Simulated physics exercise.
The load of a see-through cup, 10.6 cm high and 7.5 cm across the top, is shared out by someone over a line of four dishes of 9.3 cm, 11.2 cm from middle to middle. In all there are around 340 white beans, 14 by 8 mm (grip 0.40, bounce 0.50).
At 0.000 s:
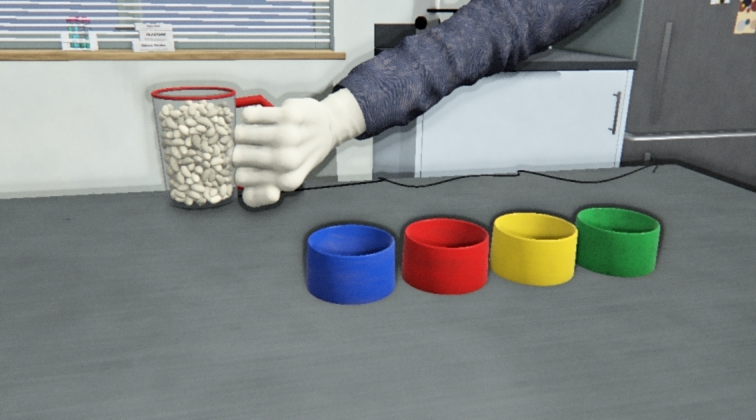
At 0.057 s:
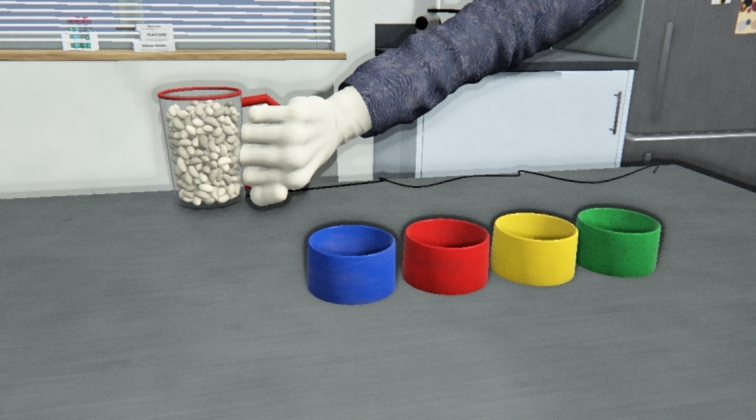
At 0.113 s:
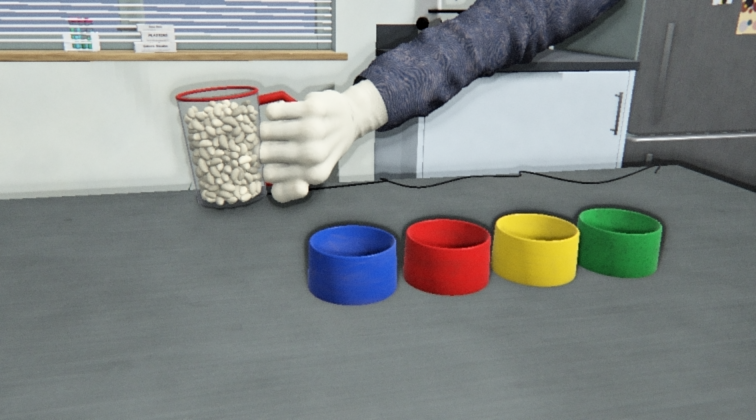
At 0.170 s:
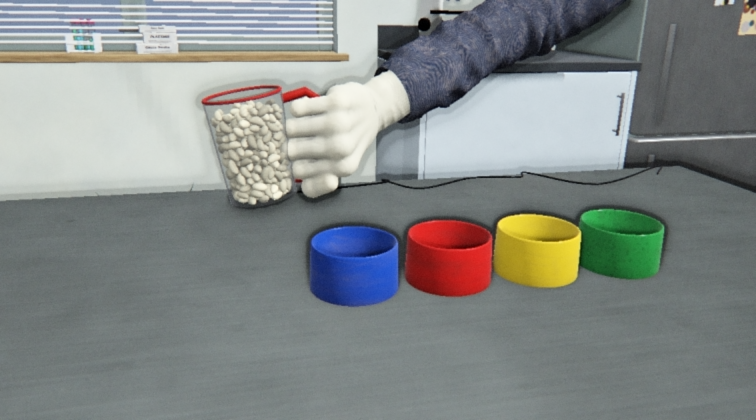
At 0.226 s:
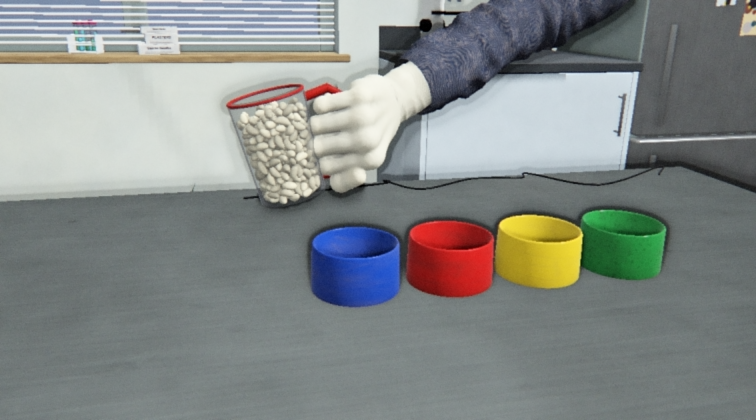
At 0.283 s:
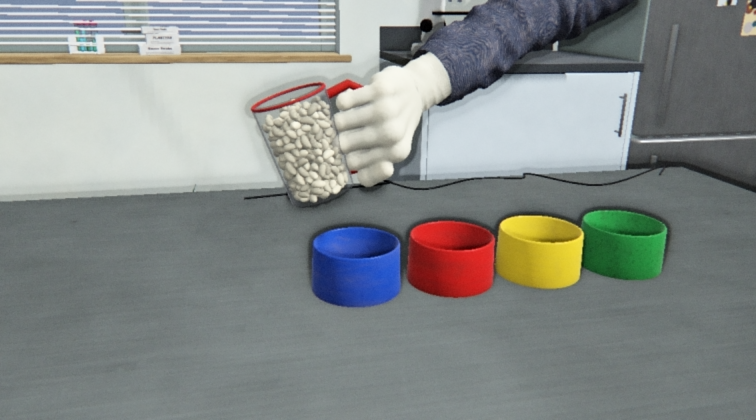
A white-gloved hand in a dark blue sleeve held a clear, red-rimmed cup full of white beans, moved it right toward four colored dishes, and gradually tilted it to the left along the way.
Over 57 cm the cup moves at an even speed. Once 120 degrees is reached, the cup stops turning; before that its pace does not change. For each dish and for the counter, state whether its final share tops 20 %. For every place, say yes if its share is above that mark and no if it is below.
Red: No, blue: No, green: Yes, yellow: No, counter: No.
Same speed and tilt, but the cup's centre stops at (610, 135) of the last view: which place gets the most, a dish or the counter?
Result: Biggest portion at yellow.
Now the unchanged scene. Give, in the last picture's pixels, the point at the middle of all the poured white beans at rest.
After settling, the middle sits near (622, 239).
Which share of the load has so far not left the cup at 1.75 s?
Close to 20 per cent of the load, I'd guess.
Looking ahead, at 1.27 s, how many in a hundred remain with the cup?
Close to 90 % of the load.
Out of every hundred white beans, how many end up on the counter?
0 %.
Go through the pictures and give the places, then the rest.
In the first picture, cup at (199, 147), tilt 0 degrees, lip at (153, 94), moved 0.0 cm; middle of the pieces at (205, 151); blue dish at (351, 240); red dish at (446, 233); yellow dish at (535, 227); green dish at (618, 221).
In the second picture, cup at (206, 147), tilt 1 degrees, lip at (159, 95), moved 0.6 cm; middle of the pieces at (212, 150).
In the third picture, cup at (225, 147), tilt 4 degrees, lip at (177, 97), moved 2.4 cm; middle of the pieces at (231, 150).
In the fourth picture, cup at (253, 147), tilt 9 degrees, lip at (203, 102), moved 5.0 cm; middle of the pieces at (260, 149).
In the fifth picture, cup at (280, 147), tilt 13 degrees, lip at (228, 106), moved 7.5 cm; middle of the pieces at (286, 149).
In the sixth picture, cup at (306, 146), tilt 18 degrees, lip at (252, 110), moved 10.0 cm; middle of the pieces at (312, 148); blue dish at (356, 243); red dish at (452, 236); yellow dish at (541, 229); green dish at (624, 223). Its pace works out near 80 degrees a second; the hand travels 45 cm a second.
After 0.87 s, tilt 66 degrees; cup holds 100 %.
Then, at 1.27 s, tilt 98 degrees; cup holds 90 %, green 5 %.
Then, at 1.75 s, tilt 120 degrees; cup holds 20 %, green 70 %.
By 2.4 s all is still; red 0 %, blue 0 %, green 95 %, yellow 0 %, counter 0 %.
